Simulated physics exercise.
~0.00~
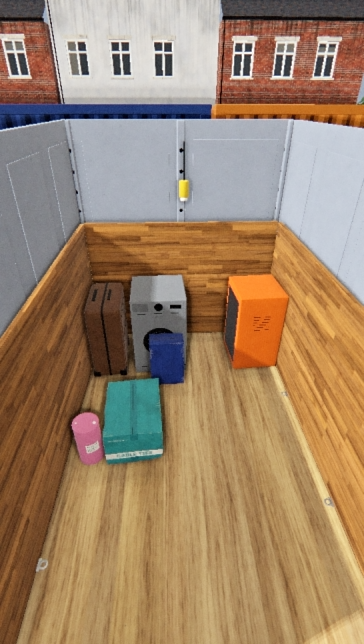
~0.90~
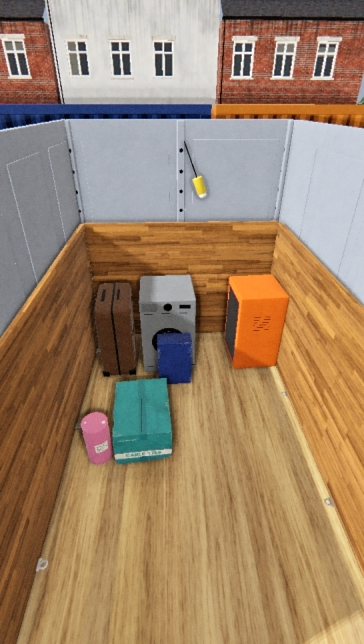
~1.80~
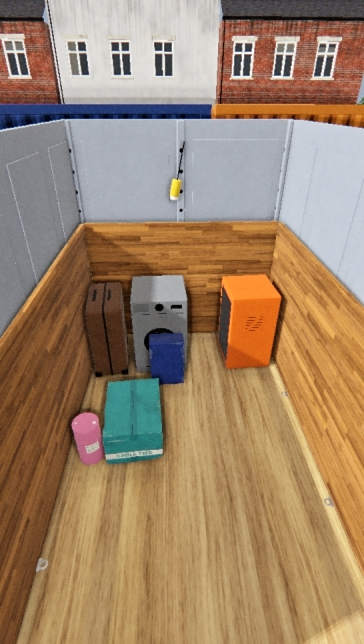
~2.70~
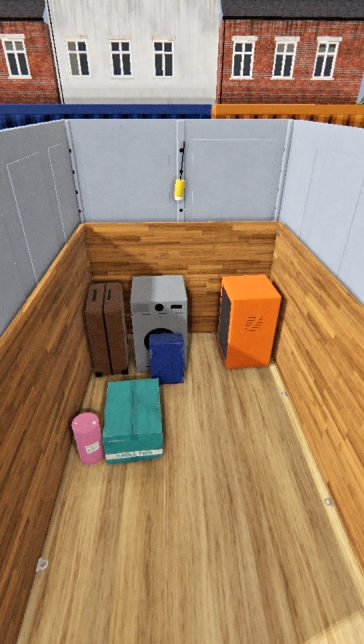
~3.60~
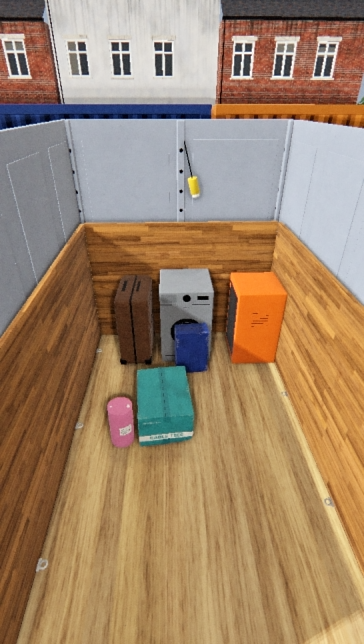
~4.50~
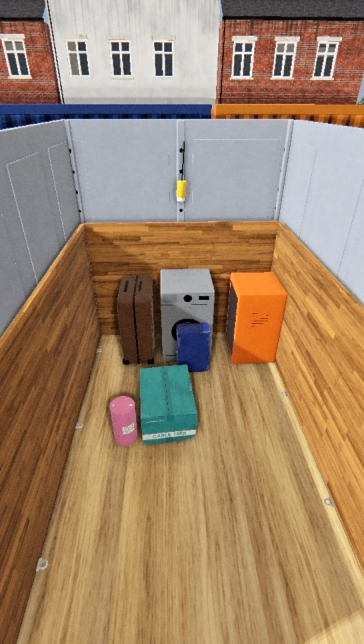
Loose cargo slid about in a wood-lined van bay, with the turquoise box, pink canister, blue box, brown case and grey washing machine shifting slightly right, then back left, before sliding farther right and forwards and ending upright near the orange appliance.
